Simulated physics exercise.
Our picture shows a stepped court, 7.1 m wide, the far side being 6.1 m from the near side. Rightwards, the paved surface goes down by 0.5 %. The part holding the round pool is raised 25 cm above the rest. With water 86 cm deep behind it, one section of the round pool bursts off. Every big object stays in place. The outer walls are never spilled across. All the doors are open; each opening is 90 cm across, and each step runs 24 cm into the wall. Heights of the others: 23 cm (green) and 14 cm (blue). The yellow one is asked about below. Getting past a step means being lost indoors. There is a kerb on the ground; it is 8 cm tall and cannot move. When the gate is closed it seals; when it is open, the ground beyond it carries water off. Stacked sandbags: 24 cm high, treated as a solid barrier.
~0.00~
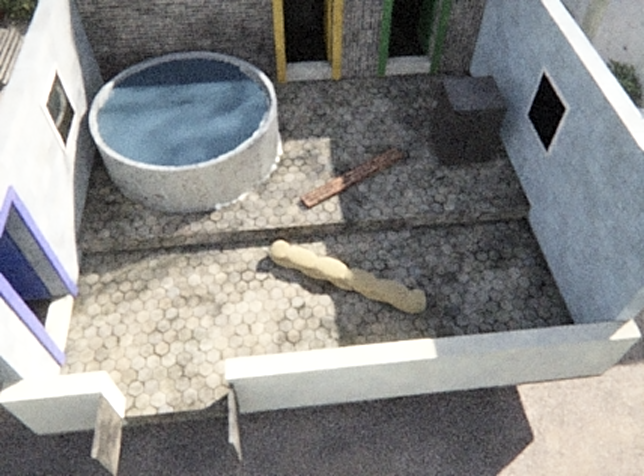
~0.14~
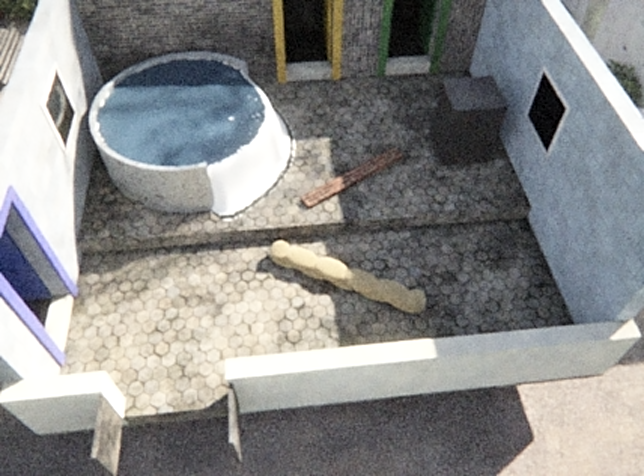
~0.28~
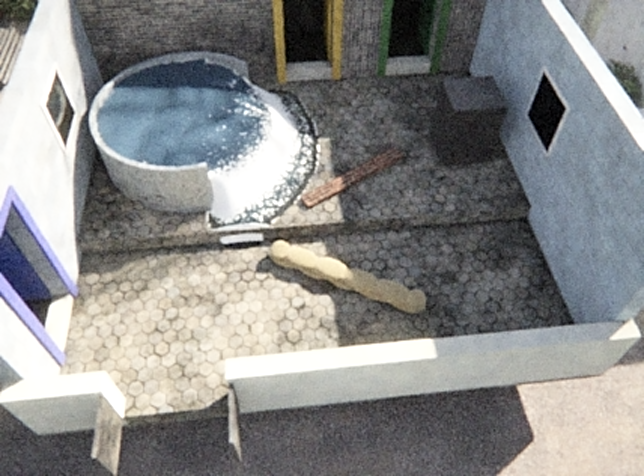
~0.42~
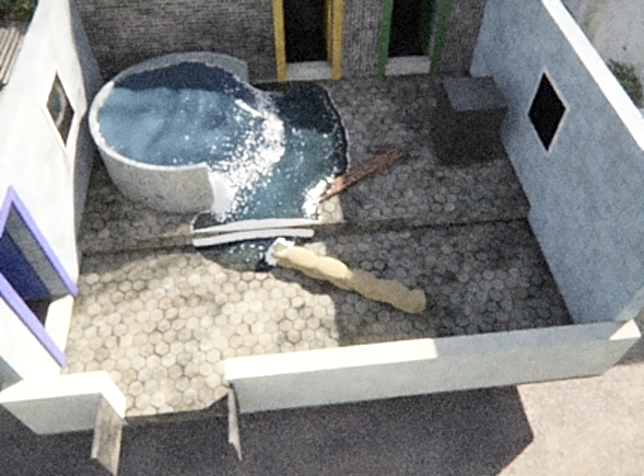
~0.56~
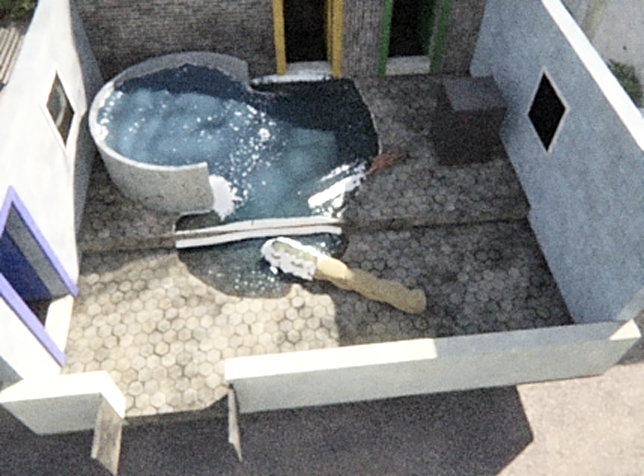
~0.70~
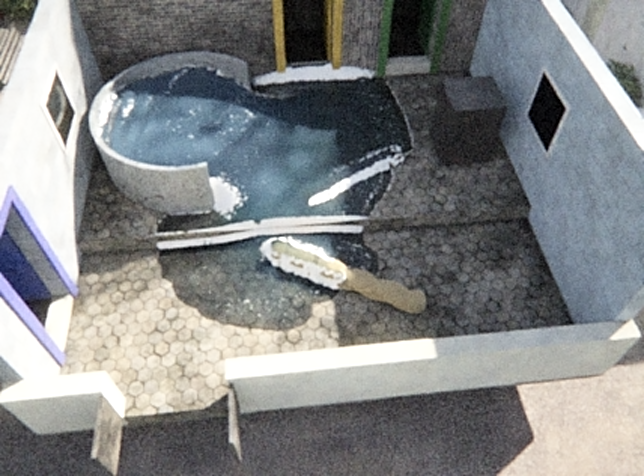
In this clip, a section of a round pool's wall gives way in a walled, stepped courtyard, and water pours out to the right, spreading across the paving, over the step, around a long beige barrier and up to the yellow door.
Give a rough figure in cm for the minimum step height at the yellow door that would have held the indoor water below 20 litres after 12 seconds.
19 cm.
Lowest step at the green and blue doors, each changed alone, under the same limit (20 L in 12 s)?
Close to 31 cm (green) and close to 22 cm (blue).
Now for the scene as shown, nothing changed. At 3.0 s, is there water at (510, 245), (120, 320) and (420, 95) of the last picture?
Taking the spots one by one: Swamped, untouched, swamped.
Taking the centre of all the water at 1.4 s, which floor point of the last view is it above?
About (270, 158).
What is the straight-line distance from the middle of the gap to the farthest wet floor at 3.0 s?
About 5.6 metres out.
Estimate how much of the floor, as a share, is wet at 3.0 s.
Roughly 70 percent of the floor.
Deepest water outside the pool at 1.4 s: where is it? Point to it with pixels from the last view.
Near pixel (468, 75).
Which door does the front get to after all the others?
Answer: Blue.
After 1.4 s water covers 60 % of the floor, deepest (57 cm) near (468, 75); 21 cm at the yellow door, 3 litres in over its 24 cm step.
After 3.0 s water covers 70 % of the floor, deepest (55 cm) near (570, 353); 8 cm at the yellow door, 4 litres in over its 24 cm step.
After 12.0 s water covers 90 % of the floor, deepest (22 cm) near (401, 370); 6 cm at the yellow door, 4 litres in over its 24 cm step.
At the yellow door as built, the water arrived by 0.6 s and peaked near 27 cm at 0.8 s.
Run again over the same 12 s with other heights there, 30 litres in over 16.5 cm, 9 litres over 22.5 cm. The limit of 20 litres is kept from about 19 cm up.
